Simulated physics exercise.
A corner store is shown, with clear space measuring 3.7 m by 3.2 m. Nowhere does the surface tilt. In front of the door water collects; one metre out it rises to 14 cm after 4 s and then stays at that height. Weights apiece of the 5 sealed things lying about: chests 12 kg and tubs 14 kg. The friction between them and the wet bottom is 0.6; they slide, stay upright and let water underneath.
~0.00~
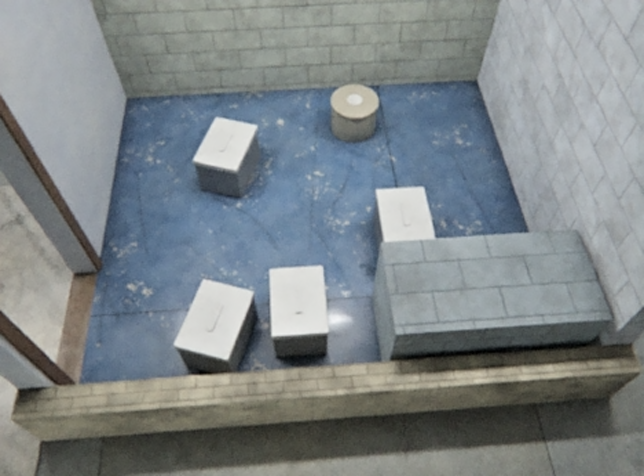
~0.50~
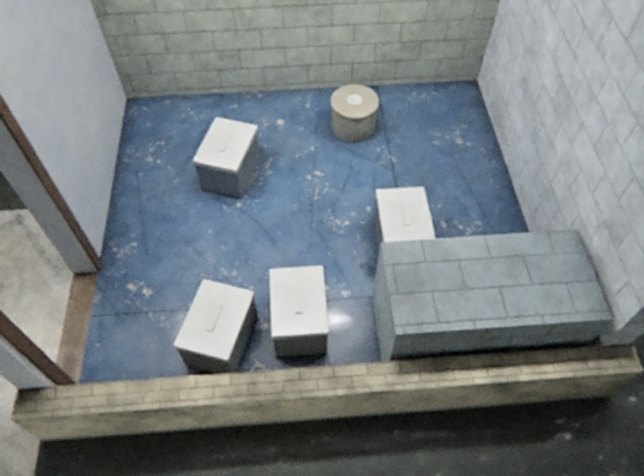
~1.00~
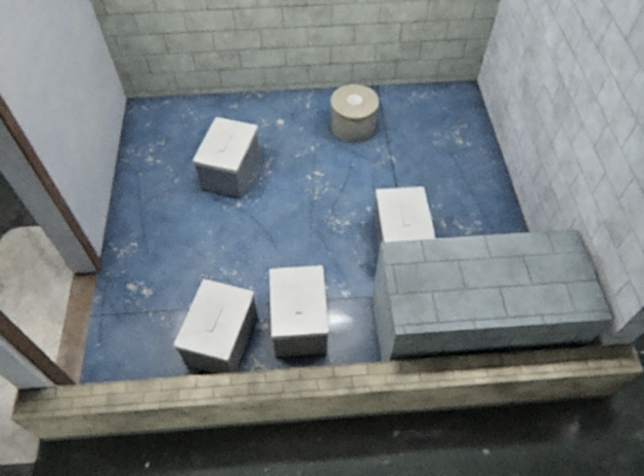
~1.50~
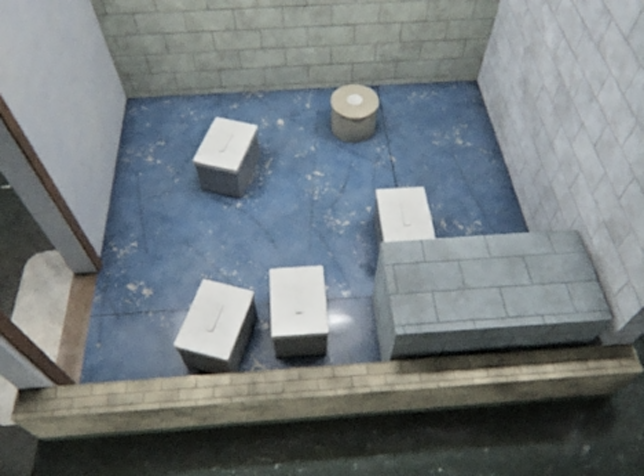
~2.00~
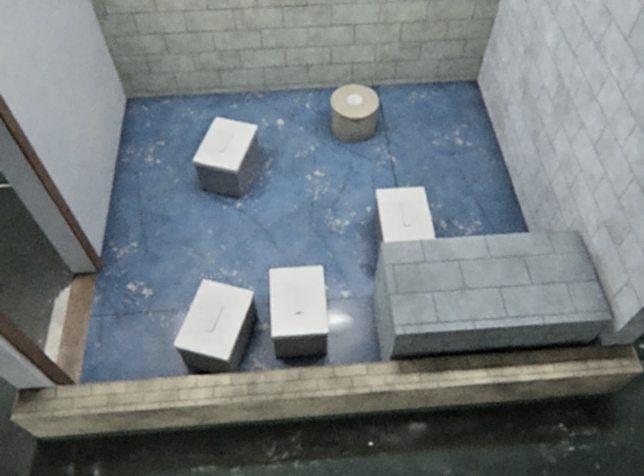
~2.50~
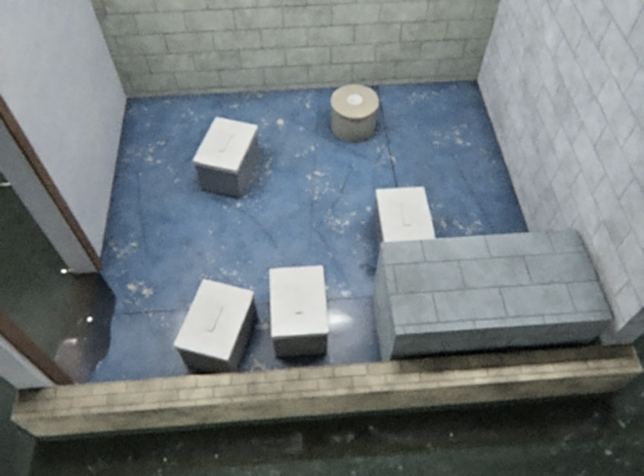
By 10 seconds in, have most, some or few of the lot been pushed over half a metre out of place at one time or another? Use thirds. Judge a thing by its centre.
Some - one to two thirds.
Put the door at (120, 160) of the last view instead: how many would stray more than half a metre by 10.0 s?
So the tally would be 1.
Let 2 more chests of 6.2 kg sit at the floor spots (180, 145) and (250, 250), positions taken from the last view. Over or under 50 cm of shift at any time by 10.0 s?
Well, the first one stays under the mark, and the second tops the mark.
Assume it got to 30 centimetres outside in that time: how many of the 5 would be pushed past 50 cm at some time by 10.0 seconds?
That would make 4 of them.
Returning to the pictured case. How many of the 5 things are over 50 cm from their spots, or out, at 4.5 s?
The count is 0.
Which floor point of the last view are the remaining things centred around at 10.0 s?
The centre is close to (324, 185).
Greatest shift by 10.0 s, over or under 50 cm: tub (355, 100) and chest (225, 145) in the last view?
First not as far, then not as far.
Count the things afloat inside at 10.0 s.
It comes to 2 of them.
After 3.5 s 0 of 5 are over 50 cm from their spots; 0 afloat.
After 4.5 s 0 of 5 are over 50 cm from their spots; 0 afloat.
After 7.0 s 1 of 5 are over 50 cm from their spots; 2 afloat.
After 10.0 s 2 of 5 are over 50 cm from their spots, and 2 have been at some point; 2 afloat.
